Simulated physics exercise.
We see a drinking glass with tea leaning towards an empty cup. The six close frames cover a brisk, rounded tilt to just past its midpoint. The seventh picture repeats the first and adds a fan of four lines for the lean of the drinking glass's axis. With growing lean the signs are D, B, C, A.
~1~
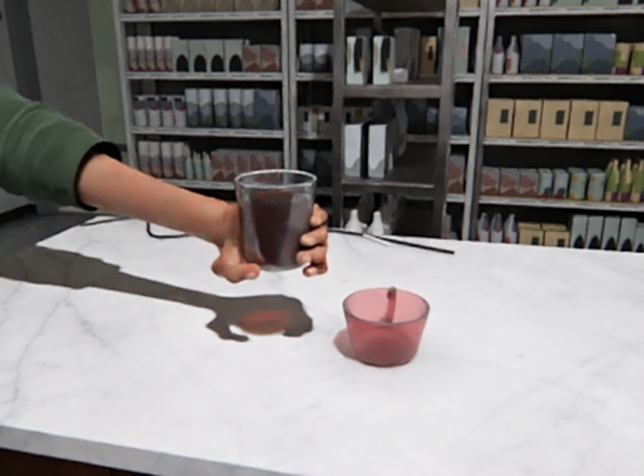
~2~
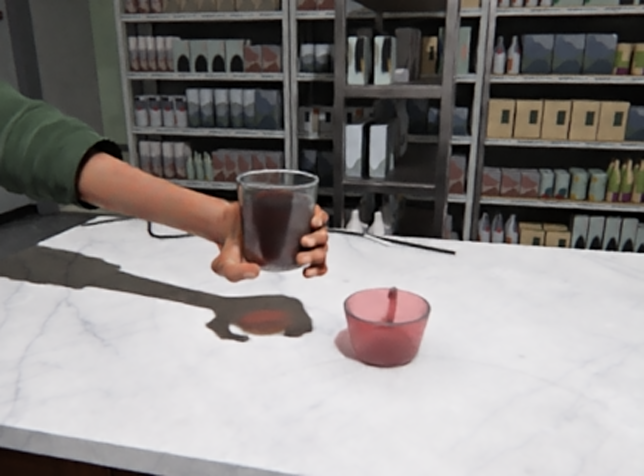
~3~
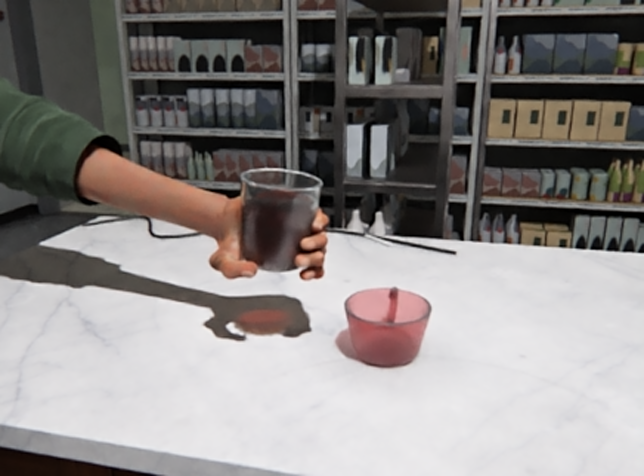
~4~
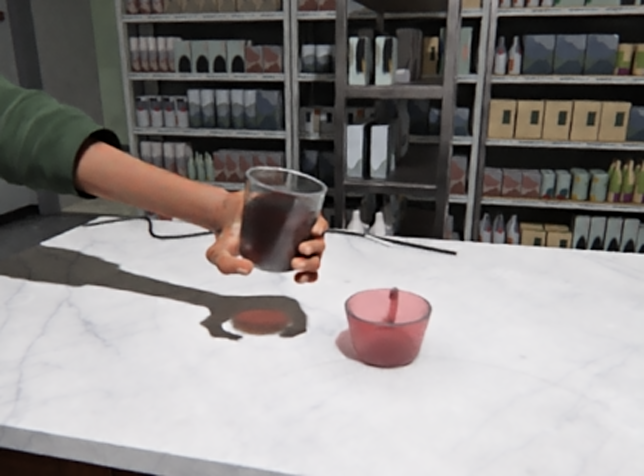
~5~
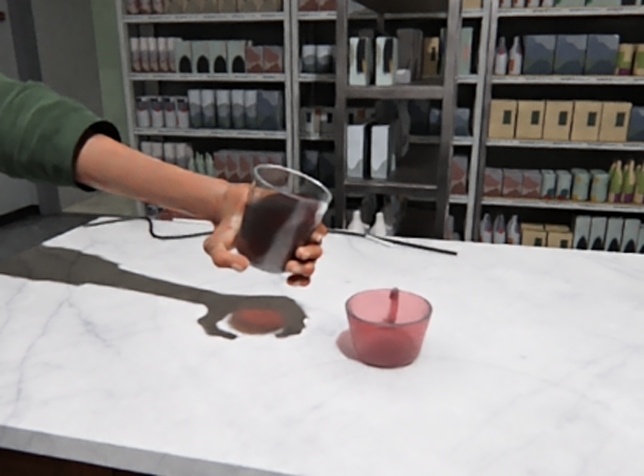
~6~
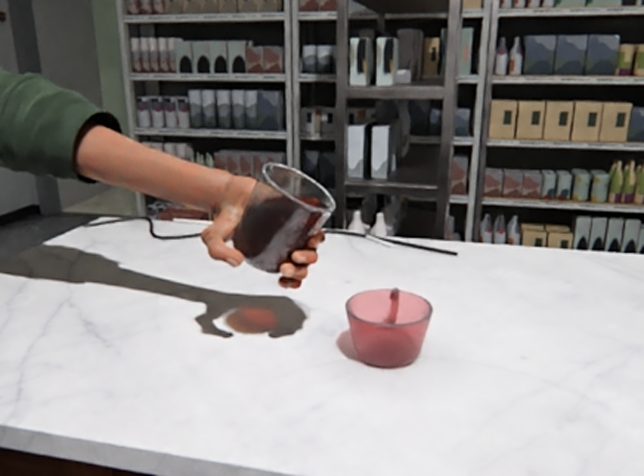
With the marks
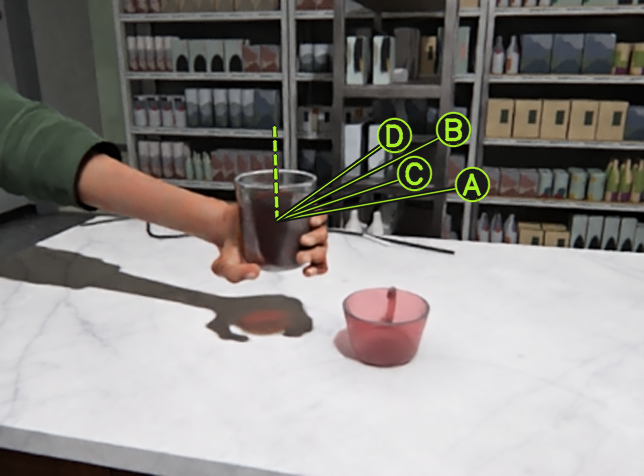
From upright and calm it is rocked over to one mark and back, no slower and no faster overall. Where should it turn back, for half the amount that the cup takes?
I would pick tilt C.
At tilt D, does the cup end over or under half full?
Under half.
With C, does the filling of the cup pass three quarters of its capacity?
No, less.
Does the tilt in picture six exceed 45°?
No.
On the marked copy, A at (455, 188); B at (438, 138); C at (398, 179); D at (380, 146).
Choosing A, the cup ends with about 65 % of what it can hold; 3 % of the tea is spilt.
Choosing B, the cup ends with about 33 % of what it can hold.
Choosing C, the cup ends with about 51 % of what it can hold.
Choosing D, the cup ends with about 19 % of what it can hold; 3 % of the tea is spilt.
